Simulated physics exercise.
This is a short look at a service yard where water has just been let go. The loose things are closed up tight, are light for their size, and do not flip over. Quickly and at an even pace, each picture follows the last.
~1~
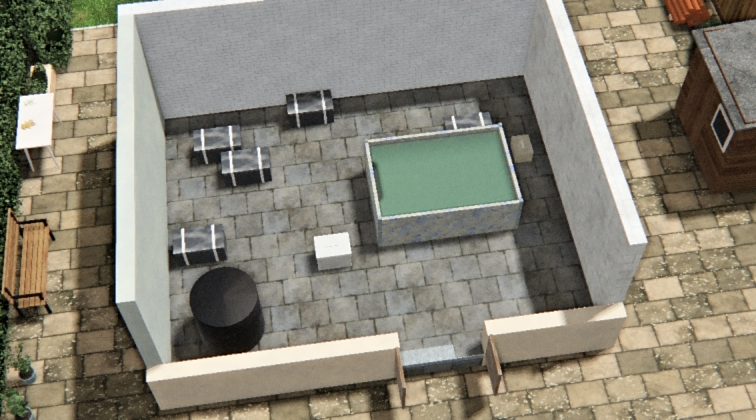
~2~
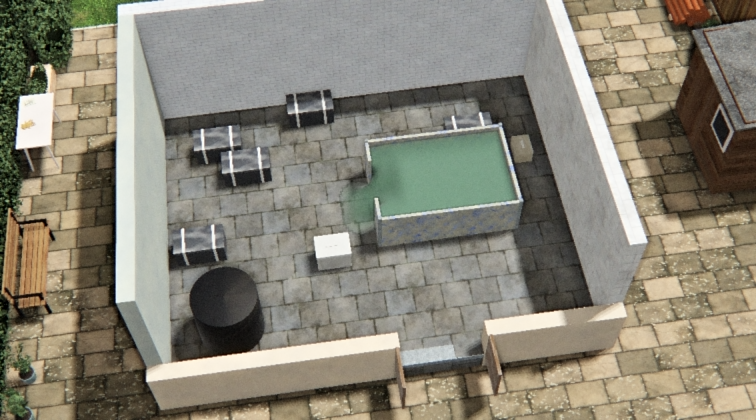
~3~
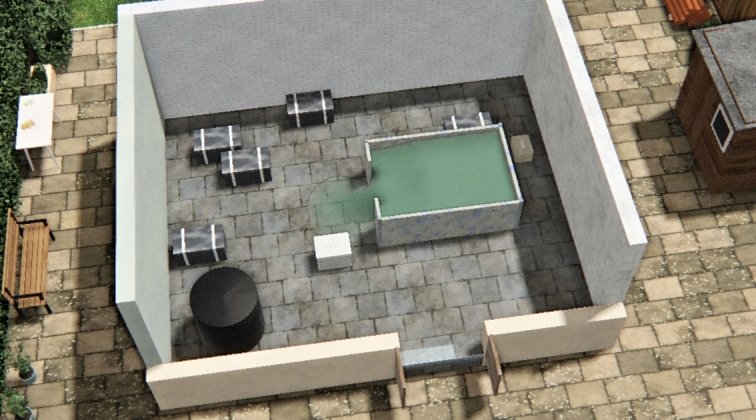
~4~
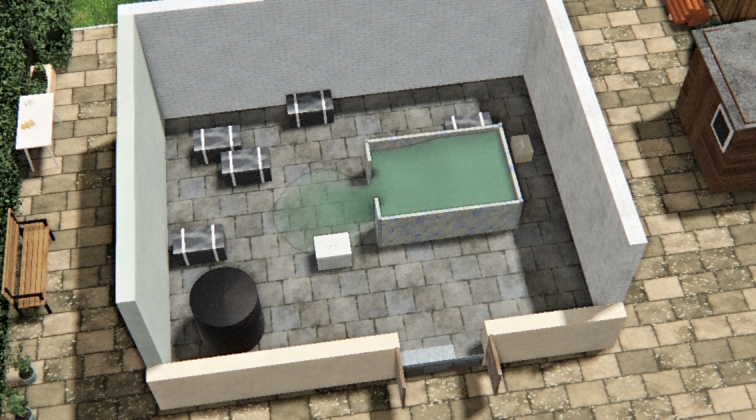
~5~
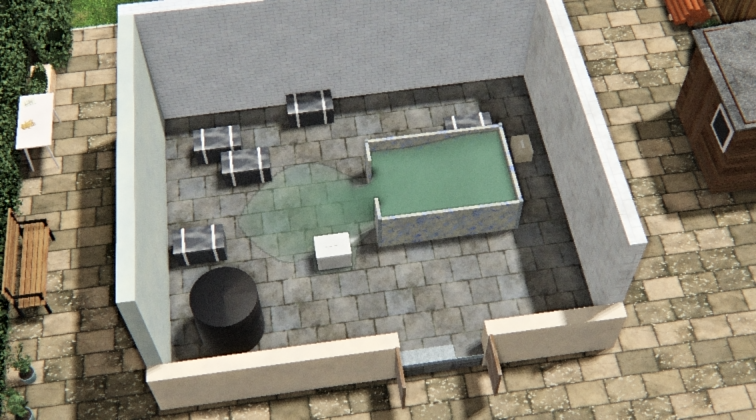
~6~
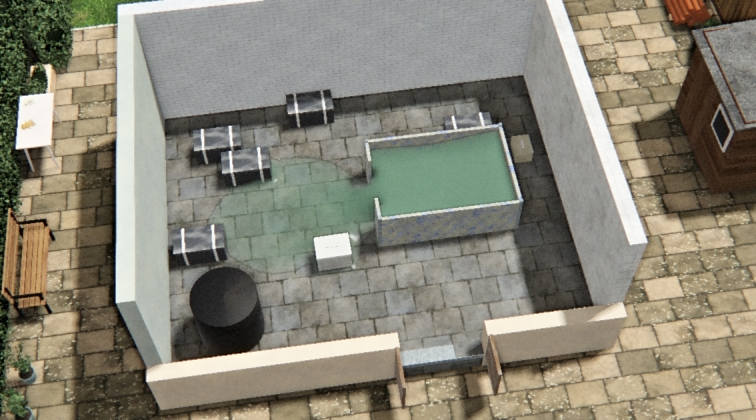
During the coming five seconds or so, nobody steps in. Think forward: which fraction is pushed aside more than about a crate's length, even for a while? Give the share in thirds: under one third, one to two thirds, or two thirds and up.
The portion knocked well out of place is a third to two thirds.
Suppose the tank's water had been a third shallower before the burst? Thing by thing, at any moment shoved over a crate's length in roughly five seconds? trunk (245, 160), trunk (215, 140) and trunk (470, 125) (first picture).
The first one: Reaches it. The second: Reaches it. The third: Doesn't reach it.
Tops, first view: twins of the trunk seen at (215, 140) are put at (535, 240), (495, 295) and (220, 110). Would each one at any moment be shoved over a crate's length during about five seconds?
Listed in sequence, the answers are remains nearby, remains nearby and displaced a stride.
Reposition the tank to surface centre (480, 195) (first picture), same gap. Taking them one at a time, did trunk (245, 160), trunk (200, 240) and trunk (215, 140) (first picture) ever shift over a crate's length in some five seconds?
Object by object, in turn: Travelled a good distance, travelled a good distance, travelled a good distance.
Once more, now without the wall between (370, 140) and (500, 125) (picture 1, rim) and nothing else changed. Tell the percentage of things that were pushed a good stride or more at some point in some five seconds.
Around 90 per cent.
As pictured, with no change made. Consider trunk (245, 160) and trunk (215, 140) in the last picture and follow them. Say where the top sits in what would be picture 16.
(190, 139) and (186, 116), roughly.
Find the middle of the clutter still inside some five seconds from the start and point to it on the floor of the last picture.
The average lands at about (358, 175).
A moment on, 0 of 7 are well off their spots; 0 afloat.
Next, 2 of 7 are well off their spots; 2 afloat.
Later, 1 of 7 are well off their spots; 2 afloat.
In the end, 3 of 7 are well off their spots, and 3 have been at some point; 3 afloat.
